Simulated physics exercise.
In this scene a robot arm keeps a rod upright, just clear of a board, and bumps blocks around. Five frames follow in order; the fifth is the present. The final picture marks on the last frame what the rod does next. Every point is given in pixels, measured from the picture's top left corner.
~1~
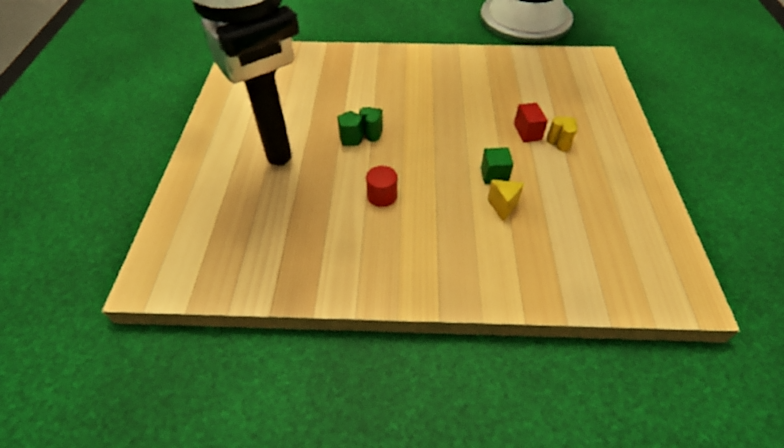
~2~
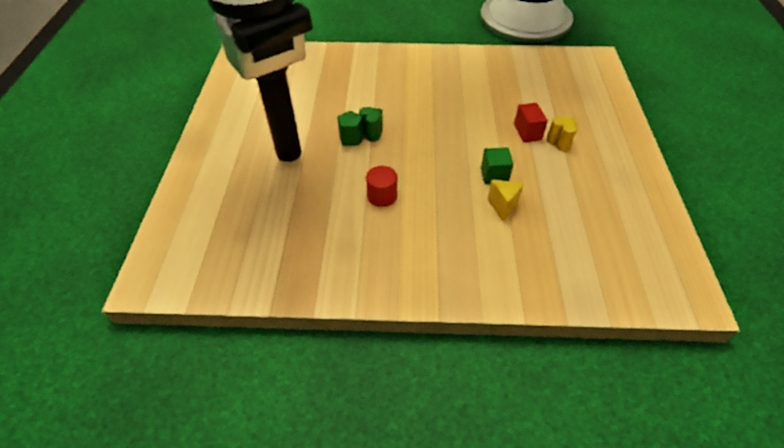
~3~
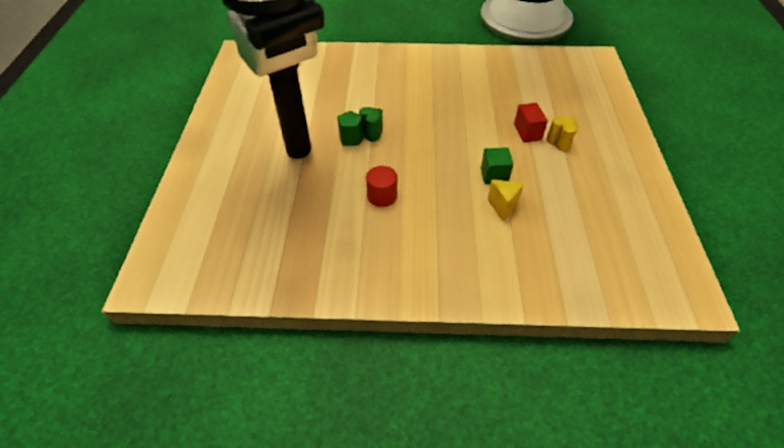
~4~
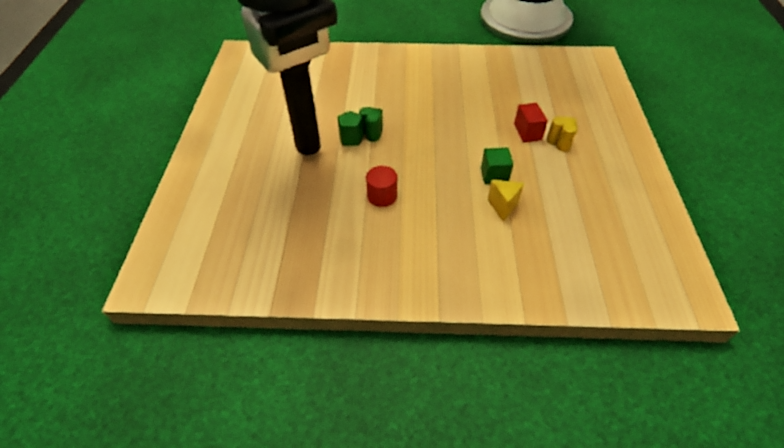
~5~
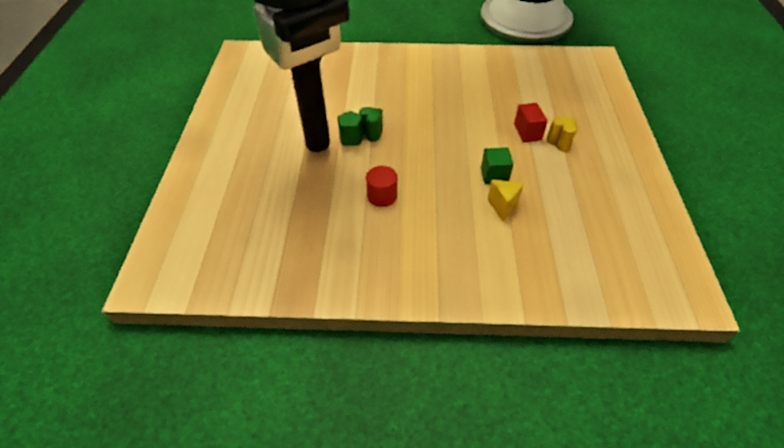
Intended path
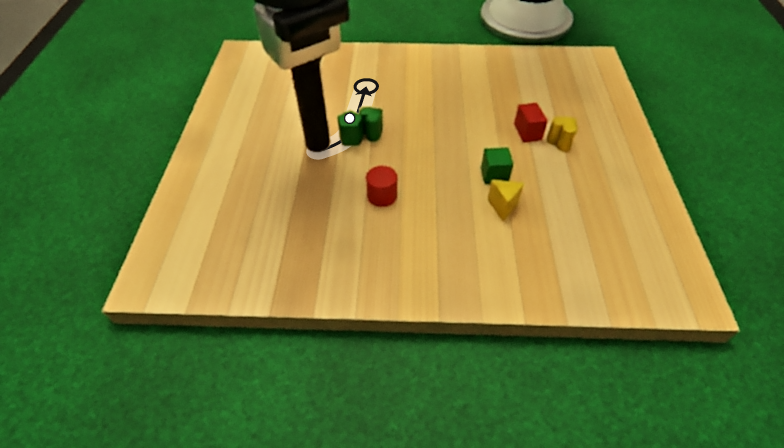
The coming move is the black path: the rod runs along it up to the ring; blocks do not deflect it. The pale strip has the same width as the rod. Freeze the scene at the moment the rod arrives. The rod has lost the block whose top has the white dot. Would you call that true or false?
The statement is true.
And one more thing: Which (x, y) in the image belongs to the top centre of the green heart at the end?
My estimate: (397, 104).
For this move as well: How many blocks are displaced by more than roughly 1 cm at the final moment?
Two blocks move more than 1 cm.
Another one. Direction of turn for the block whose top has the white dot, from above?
That block twists clockwise.
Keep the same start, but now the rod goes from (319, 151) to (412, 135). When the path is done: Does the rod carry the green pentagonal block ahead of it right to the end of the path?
My answer is no.
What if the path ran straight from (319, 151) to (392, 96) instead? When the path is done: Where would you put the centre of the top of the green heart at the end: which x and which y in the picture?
It is at (404, 109).
The line goes from (319, 151) via (350, 133) and (359, 109), ending at (366, 86); the dot is on the green pentagonal block.
The first path, step by step. One third of the way, rod at (349, 127); green pentagonal block at (371, 106); green heart at (391, 105), turned 30° clockwise.
Two thirds of the way, rod at (359, 103); green pentagonal block at (377, 102), turned 25° clockwise; green heart at (397, 104), turned 40° clockwise.
At the end, rod at (366, 80); green pentagonal block at (377, 102), turned 25° clockwise; green heart at (397, 104), turned 40° clockwise.
